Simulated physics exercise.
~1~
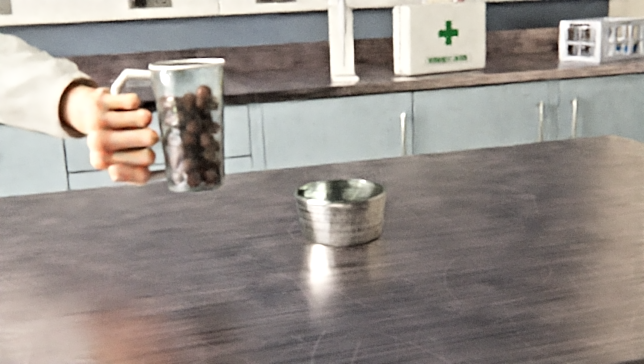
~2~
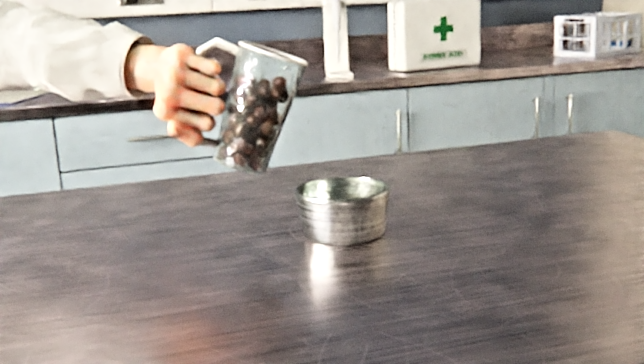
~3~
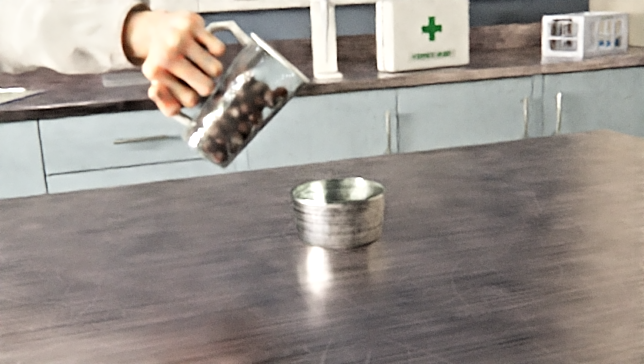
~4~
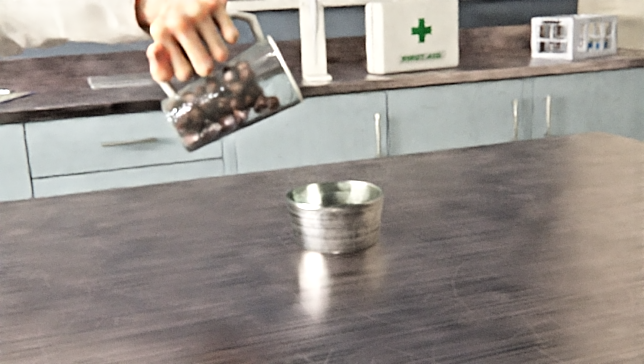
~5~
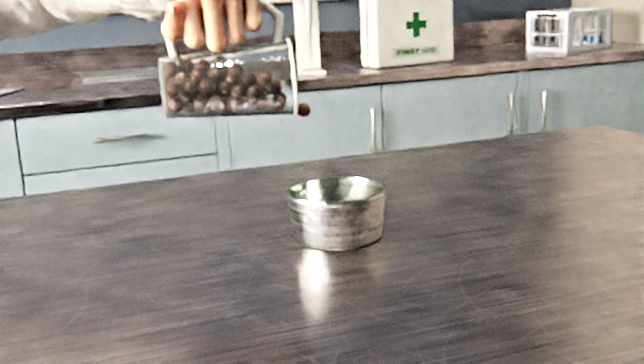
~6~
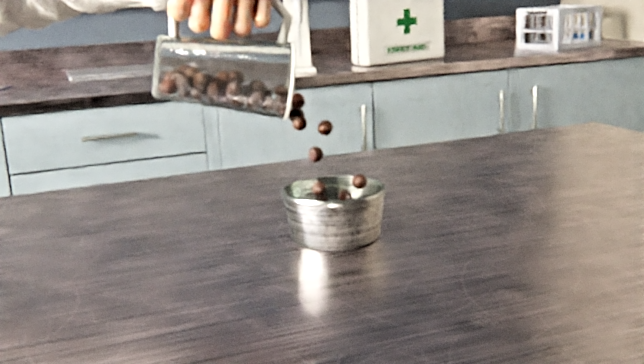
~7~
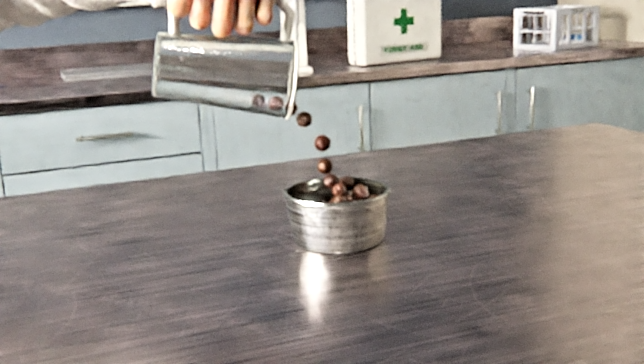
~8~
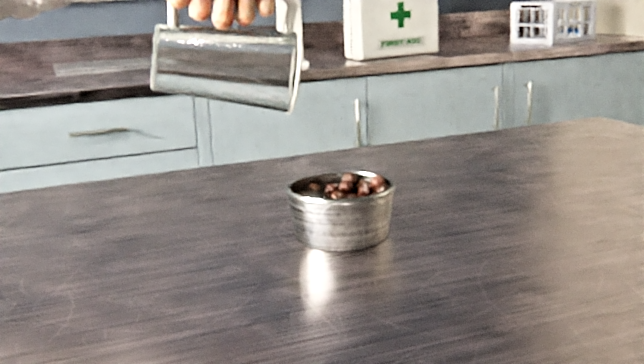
At the start, a hand at the left holds up a clear cup filled with brown chocolate balls, while a round metal dish sits empty on a dark tabletop. The hand moves the cup to the right and steadily tips it toward the dish. Once the cup lies on its side, the first ball slips past the rim. More balls then tumble down through the air and land in the dish, heaping up as the cup drains. Finally the cup hangs empty, still tipped above, and all the balls rest in the dish, with none on the table.
